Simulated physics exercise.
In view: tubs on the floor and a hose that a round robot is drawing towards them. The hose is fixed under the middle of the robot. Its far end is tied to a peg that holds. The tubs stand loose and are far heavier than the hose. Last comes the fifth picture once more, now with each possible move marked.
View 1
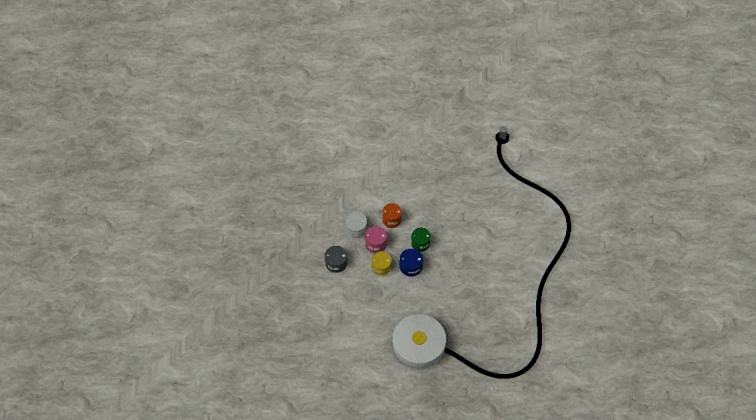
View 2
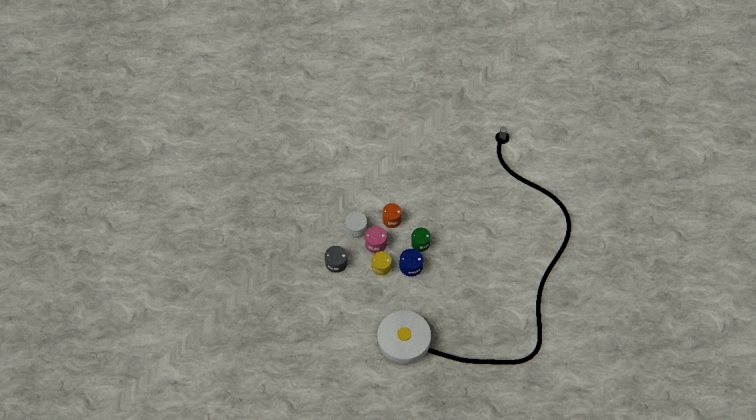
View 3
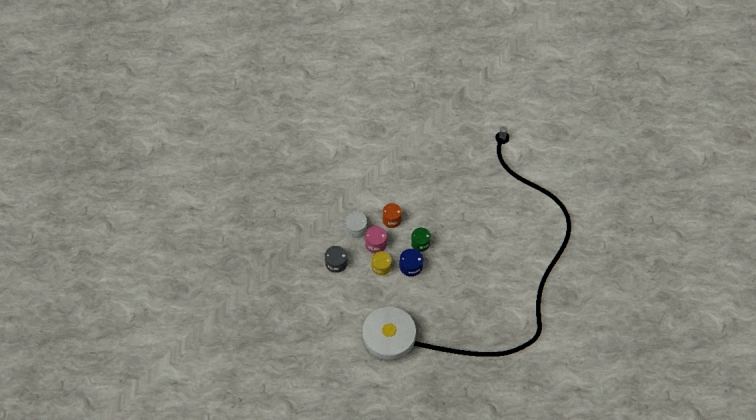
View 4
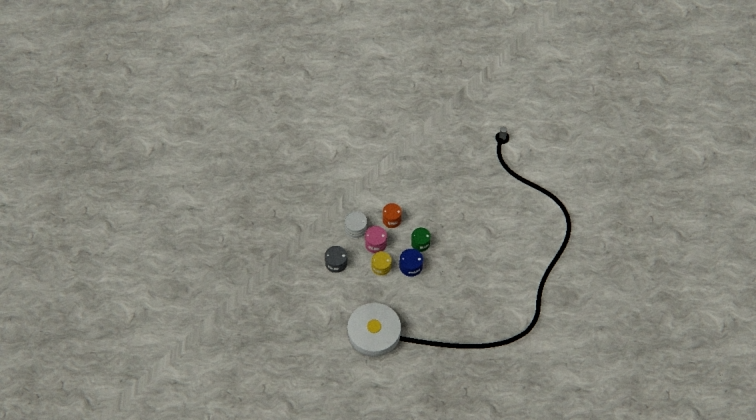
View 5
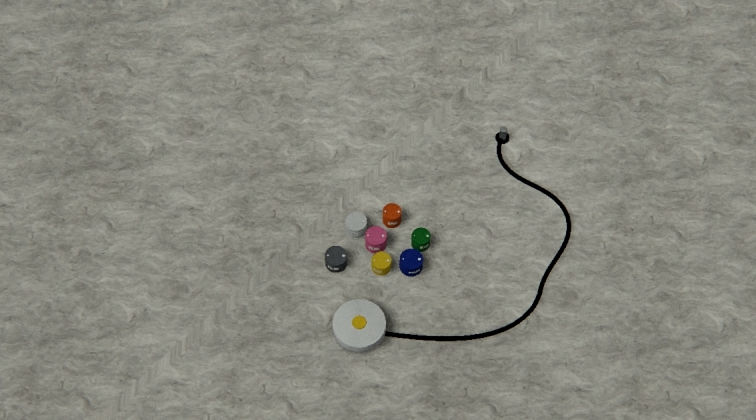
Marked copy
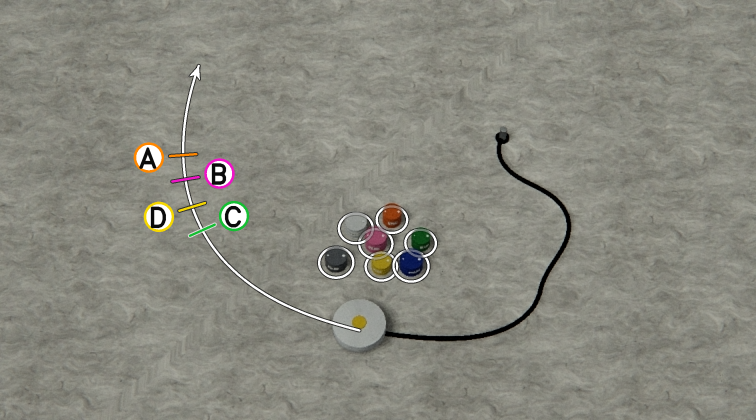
A round pale robot with a yellow centre sits low on a mottled grey floor, seen from high above, trailing a black hose that curves up the right to a small dark fitting. Above it cluster seven small tubs: white and orange at the top, pink and green between, grey, yellow and blue below. The robot slides steadily left and slightly upward, drawing the hose's lower stretch along, while the tubs and camera stay still.
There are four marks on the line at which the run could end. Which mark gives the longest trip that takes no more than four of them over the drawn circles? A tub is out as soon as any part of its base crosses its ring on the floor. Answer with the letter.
It should halt at D.
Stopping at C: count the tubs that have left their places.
The count is none.
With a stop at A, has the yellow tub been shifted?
Yes.
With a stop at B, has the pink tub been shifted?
By then, yes.
On the marked copy, A at (183, 155); B at (185, 179); C at (202, 230); D at (192, 207); the route from (359, 330) via (201, 227) to (199, 66).
Following D. Soon after the start, robot (282, 300).
Later, robot (221, 254).
In the end, robot (191, 202); yellow tub (379, 257); grey tub (337, 256); blue tub (398, 248); green tub (418, 238); two over the rings.
As for the rest, A has seven over the rings; B has five over the rings; C is within the limit but short.
